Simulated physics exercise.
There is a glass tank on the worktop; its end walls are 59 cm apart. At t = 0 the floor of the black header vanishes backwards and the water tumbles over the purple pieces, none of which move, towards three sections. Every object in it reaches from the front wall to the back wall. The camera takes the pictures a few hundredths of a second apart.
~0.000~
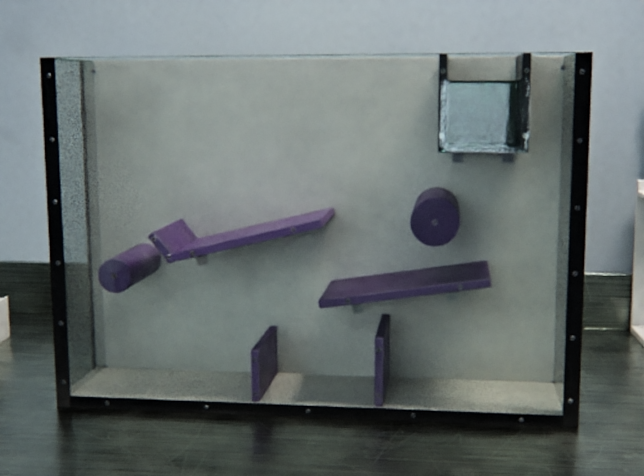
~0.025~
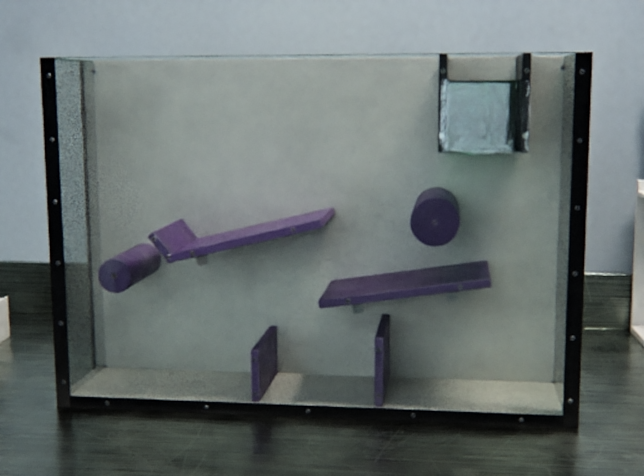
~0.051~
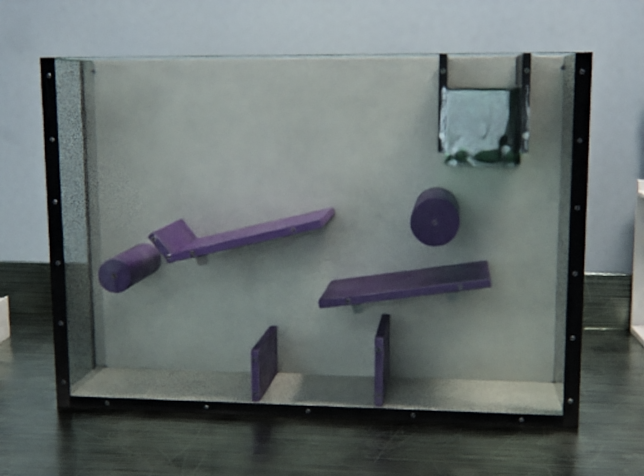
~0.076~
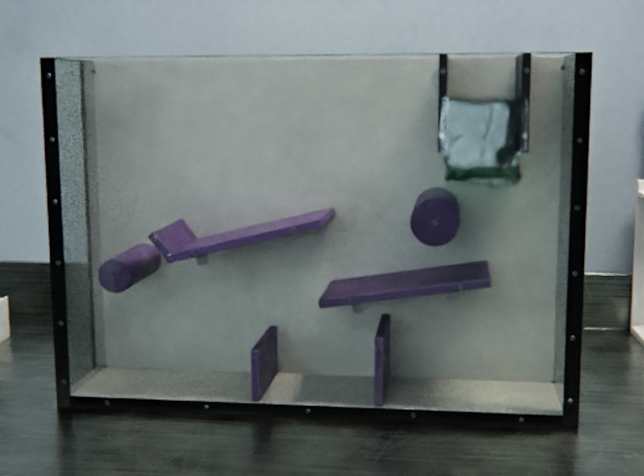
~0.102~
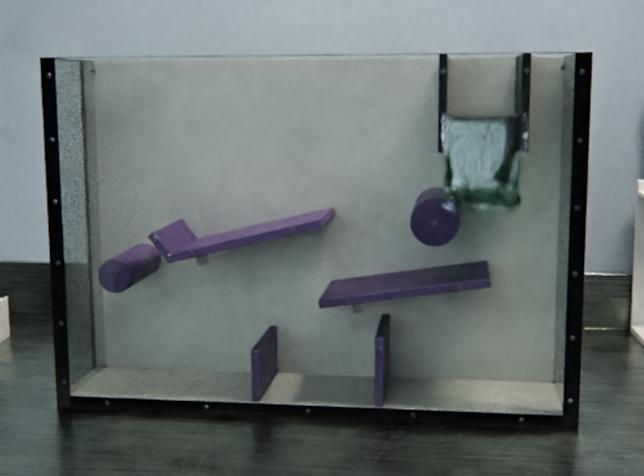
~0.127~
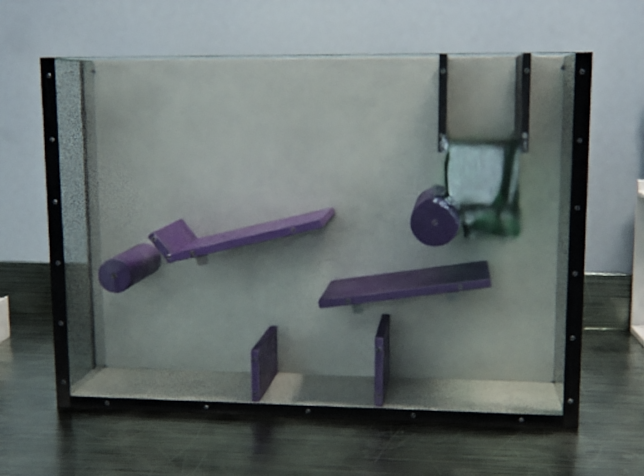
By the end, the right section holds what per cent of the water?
Around 60 out of 100.
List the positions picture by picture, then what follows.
The lowest water is at (457, 146); its top is at (460, 82); the piece under the header is centred near (435, 222); divider tops at (255, 352) and (379, 340), in the first frame.
The lowest water is at (491, 153); its top is at (460, 83), in the second frame.
The lowest water is at (478, 165); its top is at (485, 89), in the third frame.
The lowest water is at (477, 184); its top is at (467, 102); below the header it spans (447, 159) to (520, 157), in the fourth frame.
The lowest water is at (493, 208); its top is at (512, 120); below the header it spans (446, 165) to (519, 185), in the fifth frame.
The lowest water is at (489, 237); its top is at (517, 143); below the header it spans (445, 198) to (518, 211), in the sixth frame.
After 0.23 s 67 per cent has yet to come down; below, left 0, middle 0, right 33.
After 0.38 s 19 per cent has yet to come down; below, left 18, middle 3, right 60.
After 0.74 s 4 per cent has yet to come down; below, left 26, middle 9, right 62.
In the end the left section holds 26, the middle 11 and the right 62 per cent.
